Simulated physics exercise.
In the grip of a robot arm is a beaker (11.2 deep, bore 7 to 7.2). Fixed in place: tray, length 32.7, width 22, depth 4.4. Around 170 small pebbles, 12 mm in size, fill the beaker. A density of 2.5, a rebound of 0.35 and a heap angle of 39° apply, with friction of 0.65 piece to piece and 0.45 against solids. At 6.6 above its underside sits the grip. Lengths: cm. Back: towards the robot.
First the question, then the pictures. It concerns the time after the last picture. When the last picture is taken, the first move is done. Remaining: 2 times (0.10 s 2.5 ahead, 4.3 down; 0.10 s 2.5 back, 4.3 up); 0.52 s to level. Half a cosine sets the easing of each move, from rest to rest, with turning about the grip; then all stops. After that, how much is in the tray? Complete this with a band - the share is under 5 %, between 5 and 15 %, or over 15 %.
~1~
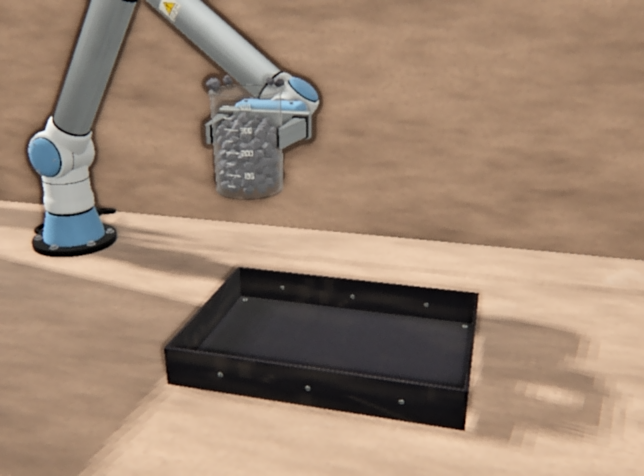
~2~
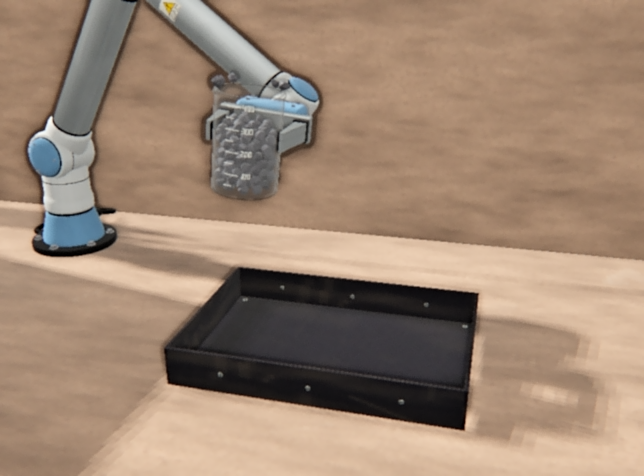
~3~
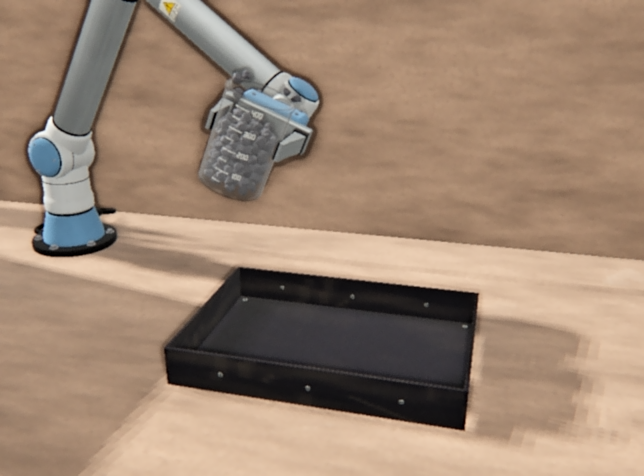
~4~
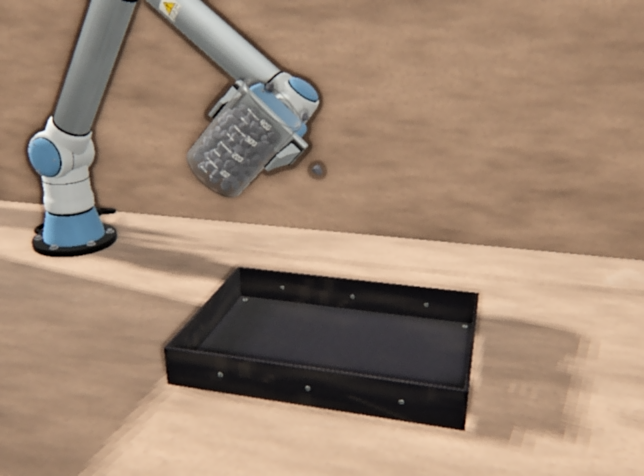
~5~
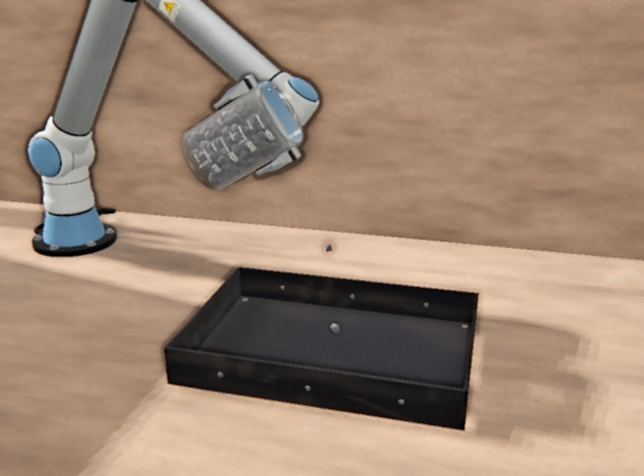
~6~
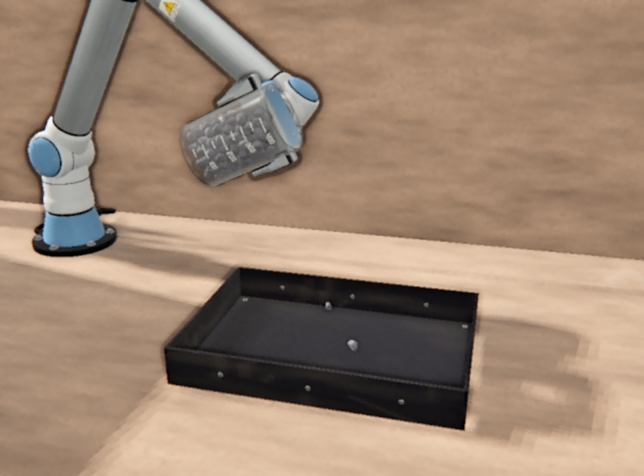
The share is under 5 %.
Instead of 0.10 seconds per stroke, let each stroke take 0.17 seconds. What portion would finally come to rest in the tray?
That would give around 0 per cent.
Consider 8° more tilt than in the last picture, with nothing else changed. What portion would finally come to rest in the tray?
Then something close to 5 in a hundred.
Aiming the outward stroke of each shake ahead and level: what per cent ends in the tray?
It comes to around 25 percent.
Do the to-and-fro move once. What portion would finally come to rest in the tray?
Near 0 per cent.
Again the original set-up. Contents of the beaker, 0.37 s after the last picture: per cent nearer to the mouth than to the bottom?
Roughly 35 per cent.
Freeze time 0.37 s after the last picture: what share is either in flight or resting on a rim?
I'd reckon close to 1 per cent.
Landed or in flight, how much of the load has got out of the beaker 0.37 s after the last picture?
0 %.
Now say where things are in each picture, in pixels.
Beaker middle at (248, 143), level; upper third of the load around (246, 133), from x 215 to 280, top at y 80; 173 in the beaker, in the first picture.
Beaker middle at (247, 143), tilted 6° forward; upper third of the load around (245, 133), from x 220 to 285, top at y 80, in the second picture.
Beaker middle at (245, 142), tilted 22° forward; upper third of the load around (244, 132), from x 210 to 295, top at y 75, in the third picture.
Beaker middle at (242, 140), tilted 42° forward; upper third of the load around (241, 130), from x 200 to 315, top at y 85; 171 in the beaker, 2 in flight or on a rim, in the fourth picture.
Beaker middle at (241, 138), tilted 58° forward; upper third of the load around (234, 127), from x 195 to 335, top at y 110; 171 in the beaker, 1 in the tray, 1 in flight or on a rim, in the fifth picture.
Beaker middle at (240, 137), tilted 64° forward; upper third of the load around (234, 126), from x 190 to 355, top at y 115; 171 in the beaker, 2 in the tray, in the sixth picture.
Then, 0.37 s later, tilted 64° forward, highest piece 27 above the table; 169 in the beaker, 2 in the tray, 2 in flight or on a rim.
Then, 0.74 s later, tilted 18° forward, highest piece 30 above the table; 169 in the beaker, 4 in the tray.
Then, 1.12 s later, level, highest piece 31 above the table; 169 in the beaker, 4 in the tray.
Then, 2.17 s later, level, highest piece 30 above the table; 169 in the beaker, 4 in the tray.
At rest, 169 in the beaker, 4 in the tray. That is 2 % in the tray.
